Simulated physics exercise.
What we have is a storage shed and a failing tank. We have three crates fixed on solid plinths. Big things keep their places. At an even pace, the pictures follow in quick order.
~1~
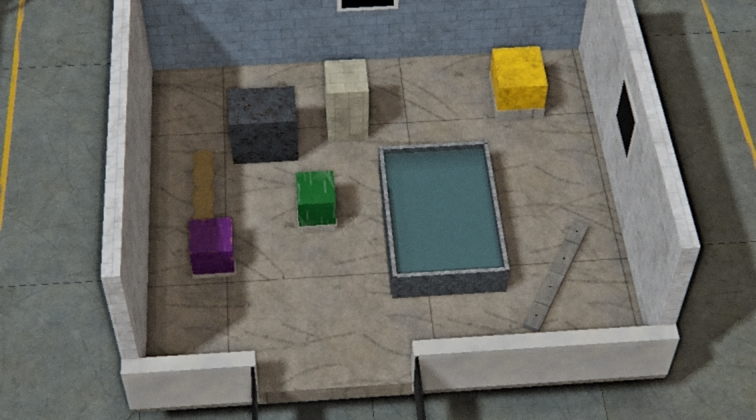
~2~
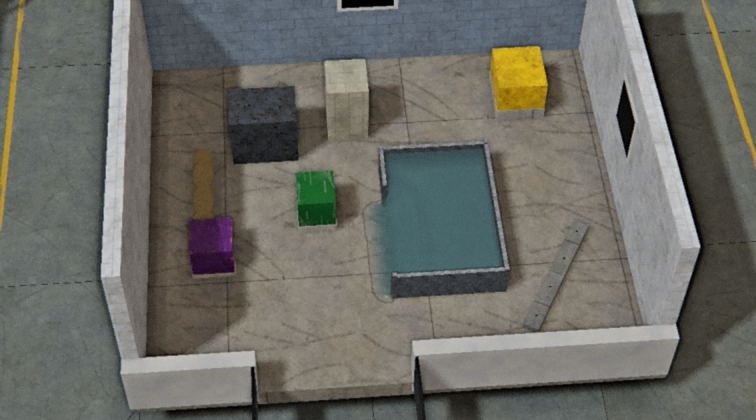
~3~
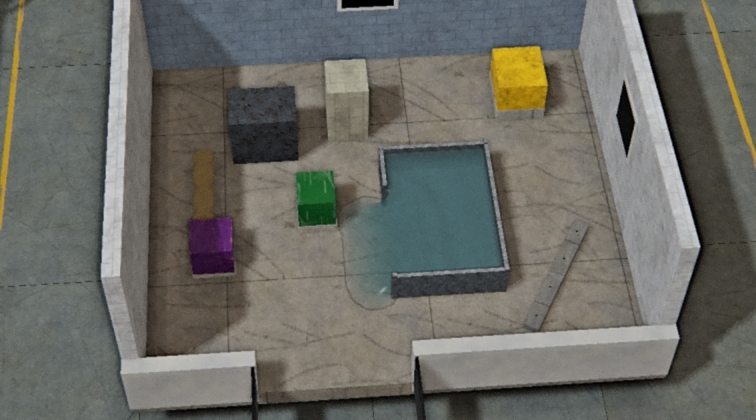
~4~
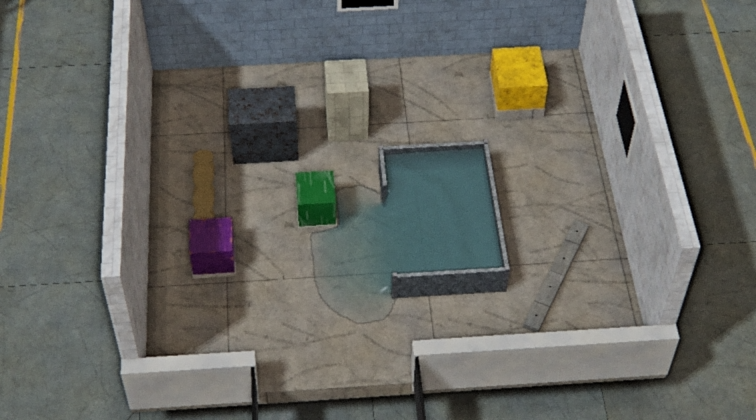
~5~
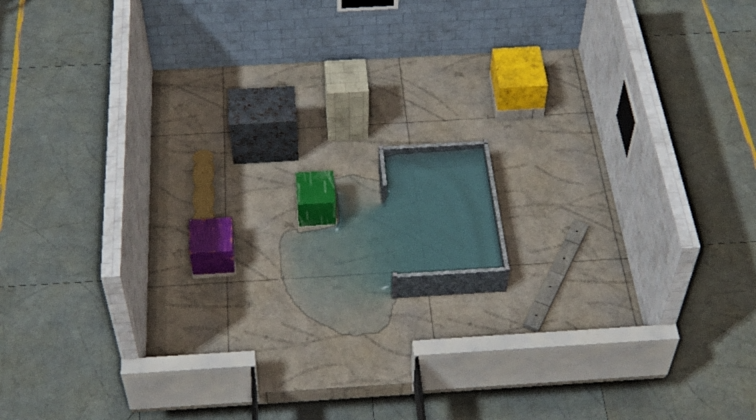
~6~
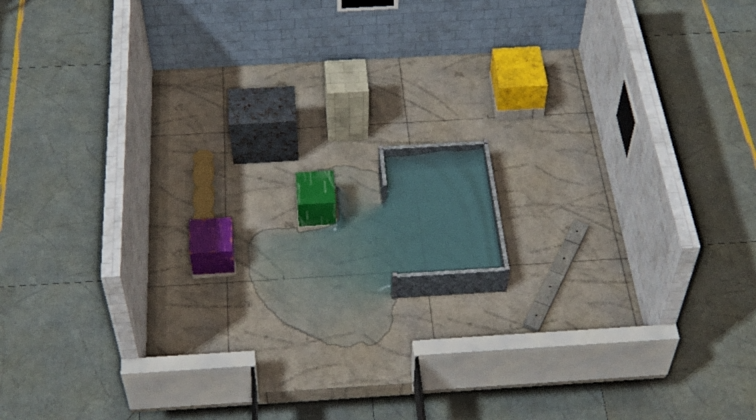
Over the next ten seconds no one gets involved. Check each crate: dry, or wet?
Checked: Yellow crate dry, purple crate wet, green crate wet.
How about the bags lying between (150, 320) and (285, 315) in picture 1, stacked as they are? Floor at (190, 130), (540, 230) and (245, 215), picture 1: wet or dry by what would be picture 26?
The three spots come out soaked, unflooded and soaked, in that sequence.
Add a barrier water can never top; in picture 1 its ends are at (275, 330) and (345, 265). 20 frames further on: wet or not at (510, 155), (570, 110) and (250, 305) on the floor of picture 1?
One by one: Spared, spared, soaked.
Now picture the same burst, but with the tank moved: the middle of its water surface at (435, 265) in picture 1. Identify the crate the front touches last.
The yellow one.
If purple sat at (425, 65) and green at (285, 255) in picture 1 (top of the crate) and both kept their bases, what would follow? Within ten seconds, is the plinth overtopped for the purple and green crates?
Purple: Untouched; green: Reached.
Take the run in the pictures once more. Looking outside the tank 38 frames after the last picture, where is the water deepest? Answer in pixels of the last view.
Roughly (185, 79).
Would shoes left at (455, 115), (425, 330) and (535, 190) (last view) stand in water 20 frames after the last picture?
Result by point, in sequence: Waterlogged, then unwetted, then unwetted.
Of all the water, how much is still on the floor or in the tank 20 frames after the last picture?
96 percent or thereabouts.
A moment on, water covers 20 % of the floor; the yellow crate not reached, the purple crate water round its plinth, the green crate water round its plinth.
Next, water covers 35 % of the floor; the yellow crate not reached, the purple crate water round its plinth, the green crate water round its plinth.
Then, water covers 40 % of the floor; the yellow crate water round its plinth, the purple crate water round its plinth, the green crate water round its plinth.
Later, water covers 60 % of the floor; the yellow crate water round its plinth, the purple crate water round its plinth, the green crate water round its plinth.
In the end, water covers 75 % of the floor; the yellow crate stayed above the water, the purple crate was topped, the green crate was topped.
